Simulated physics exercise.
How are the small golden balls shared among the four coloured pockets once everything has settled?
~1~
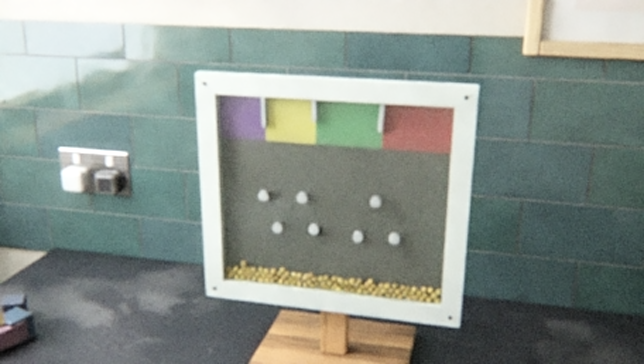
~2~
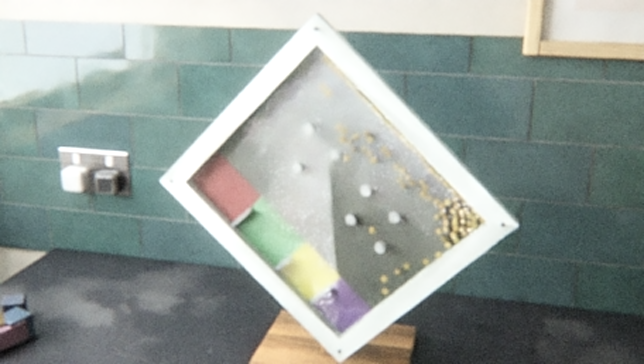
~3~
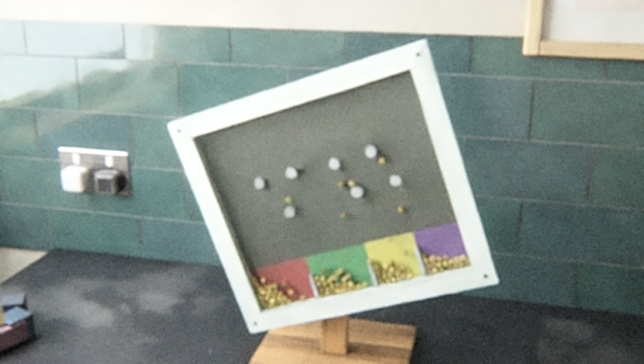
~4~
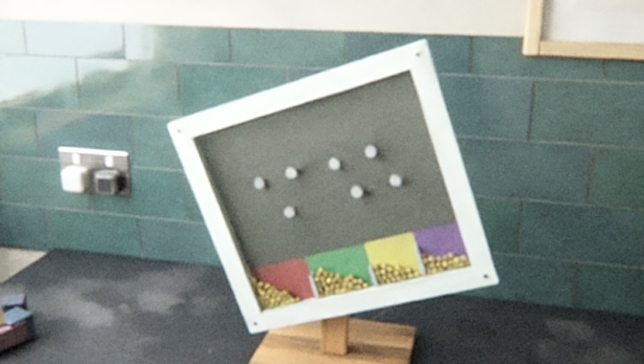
They are spread across all four, with the red, green, yellow and purple pockets each holding a middling share. No pocket is left nearly empty and none takes close to half of the balls.
